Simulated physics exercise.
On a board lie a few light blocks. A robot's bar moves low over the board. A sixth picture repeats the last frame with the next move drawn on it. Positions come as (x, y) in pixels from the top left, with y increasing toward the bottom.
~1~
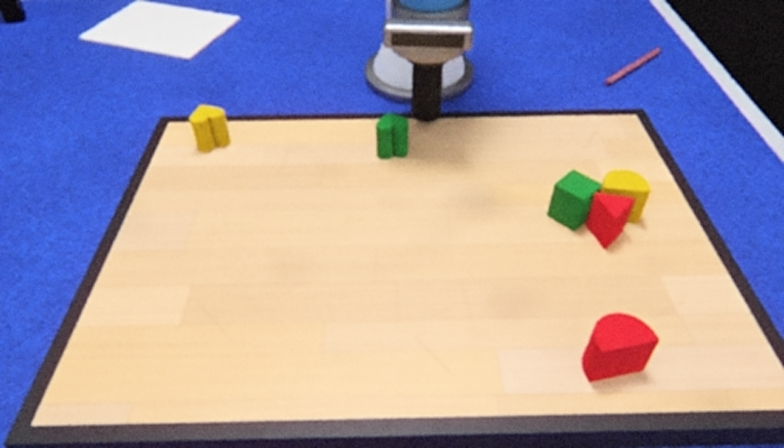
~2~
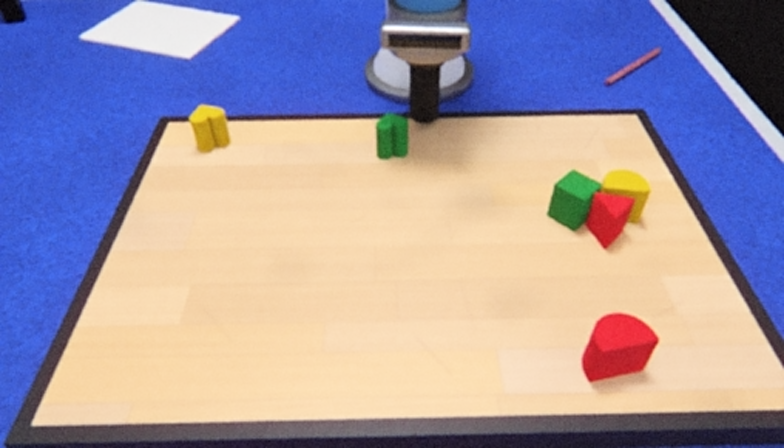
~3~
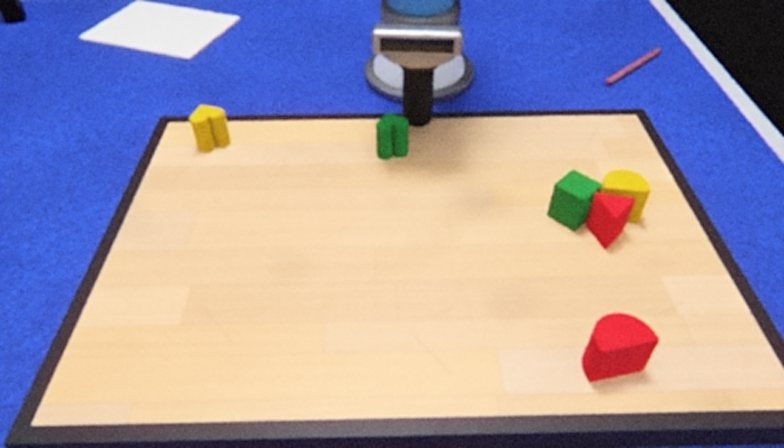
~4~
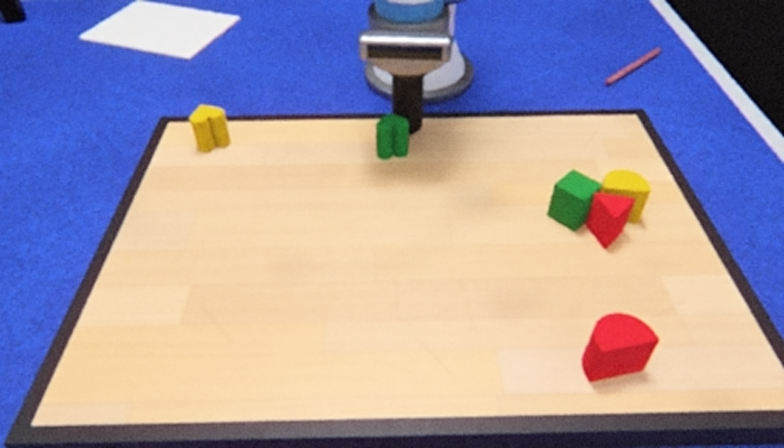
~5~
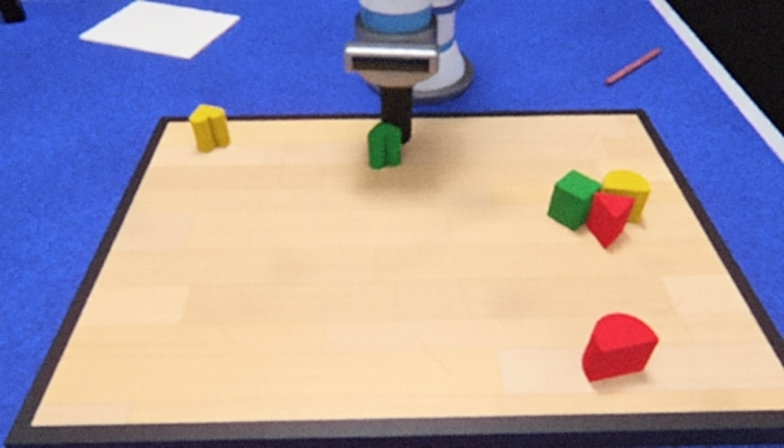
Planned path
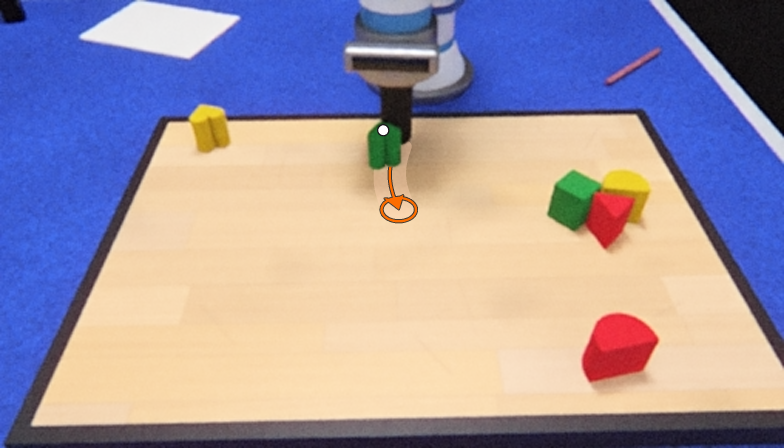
To begin with, a robot's dark bar stands at the far edge of a wooden board, just right of a green heart-shaped block, with yellow, red and green blocks lying around. The bar edges left, then moves slightly nearer and nudges the green block a little toward the viewer and left.
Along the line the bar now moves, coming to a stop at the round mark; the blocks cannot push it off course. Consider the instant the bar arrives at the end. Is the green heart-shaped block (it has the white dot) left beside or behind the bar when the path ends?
That would be a yes.
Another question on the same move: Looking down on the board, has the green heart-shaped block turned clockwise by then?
Yes.
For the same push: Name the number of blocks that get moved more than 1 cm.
Answer: One block.
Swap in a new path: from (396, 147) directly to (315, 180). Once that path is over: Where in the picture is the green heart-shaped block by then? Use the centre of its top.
I predict (362, 150).
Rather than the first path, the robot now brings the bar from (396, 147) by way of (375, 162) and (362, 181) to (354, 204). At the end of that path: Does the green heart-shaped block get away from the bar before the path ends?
It seems not.
The drawn path runs from (396, 147) through (390, 176) to (399, 209); the dot is on the green heart-shaped block.
What follows on the original path. One third of the way, bar (390, 157); green heart-shaped block (371, 149), turned 20° clockwise.
Two thirds of the way, bar (391, 179); green heart-shaped block (361, 162), turned 50° clockwise.
At the end, bar (399, 200); green heart-shaped block (361, 162), turned 55° clockwise.
